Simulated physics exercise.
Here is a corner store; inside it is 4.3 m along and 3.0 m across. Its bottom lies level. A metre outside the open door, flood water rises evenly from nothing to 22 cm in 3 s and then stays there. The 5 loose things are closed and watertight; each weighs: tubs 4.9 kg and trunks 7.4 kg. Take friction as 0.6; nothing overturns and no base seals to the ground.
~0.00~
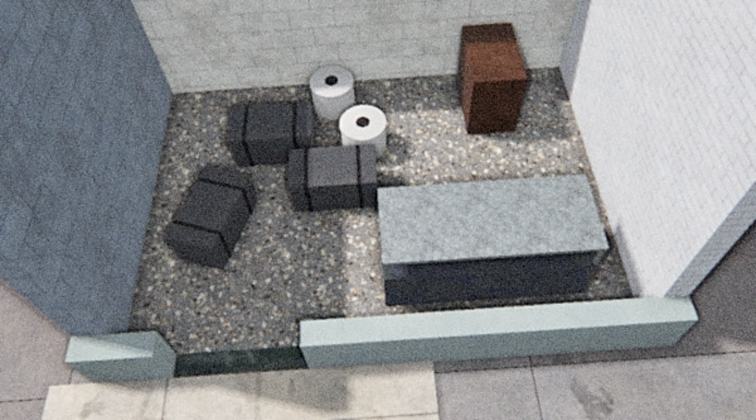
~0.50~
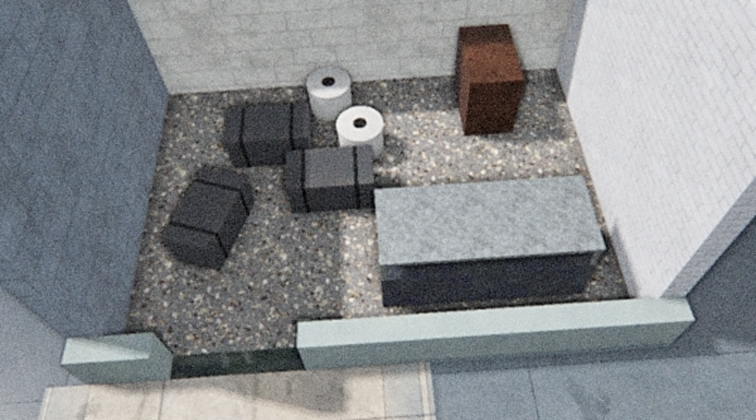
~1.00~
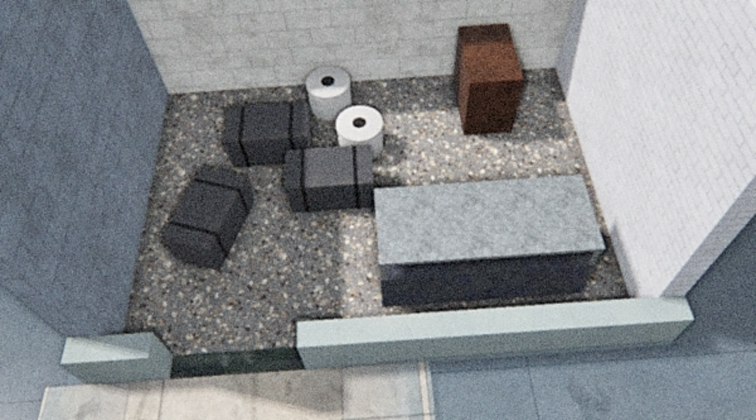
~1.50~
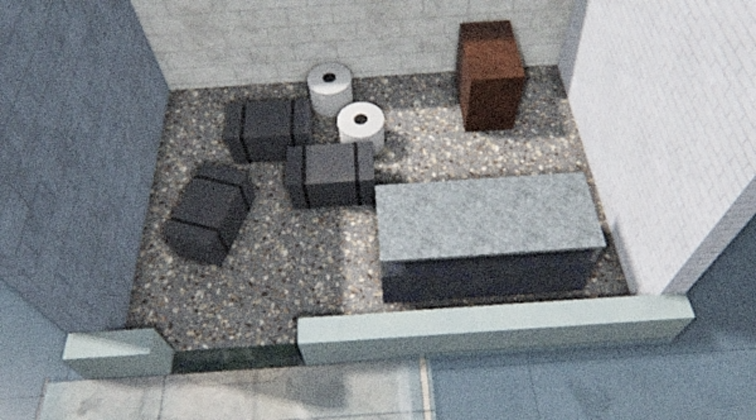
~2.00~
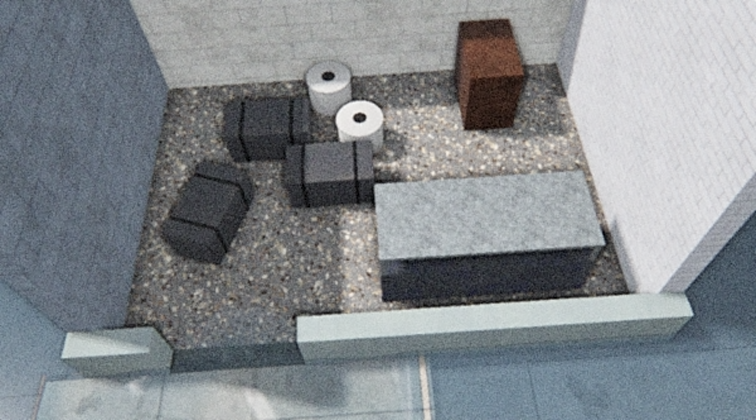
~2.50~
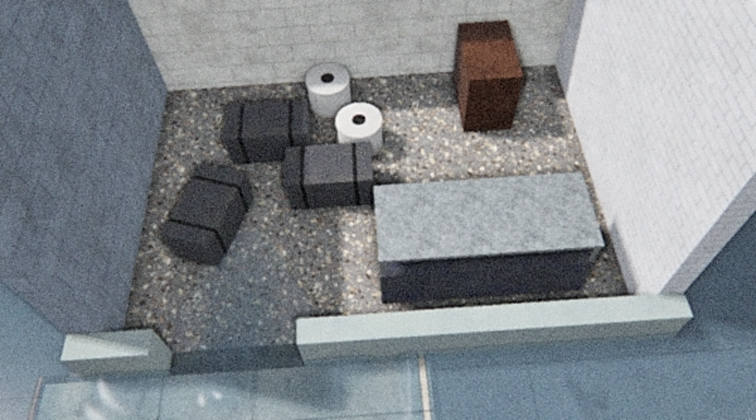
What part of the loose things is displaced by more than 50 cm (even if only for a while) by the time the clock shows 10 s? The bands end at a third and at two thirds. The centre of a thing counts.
Share: Two thirds or more.
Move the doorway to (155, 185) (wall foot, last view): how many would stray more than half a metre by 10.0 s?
In that case 5 of them.
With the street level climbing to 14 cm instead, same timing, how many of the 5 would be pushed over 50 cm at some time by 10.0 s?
In that case 5 of them.
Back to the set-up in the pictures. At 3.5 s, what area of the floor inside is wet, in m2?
Roughly 4.0 m2.
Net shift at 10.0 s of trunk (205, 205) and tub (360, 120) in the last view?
In that order: 200 cm, 80 cm.
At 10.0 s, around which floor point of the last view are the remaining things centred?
Near (423, 138).
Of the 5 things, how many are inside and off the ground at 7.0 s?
5 of them.
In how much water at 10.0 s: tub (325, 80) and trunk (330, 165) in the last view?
About 16 and 12 cm.
After 3.5 s 0 of 5 are over 50 cm from their spots; 0 afloat.
After 4.5 s 3 of 5 are over 50 cm from their spots; 3 afloat.
After 7.0 s 5 of 5 are over 50 cm from their spots; 5 afloat.
After 10.0 s 5 of 5 are over 50 cm from their spots, and 5 have been at some point; 5 afloat.
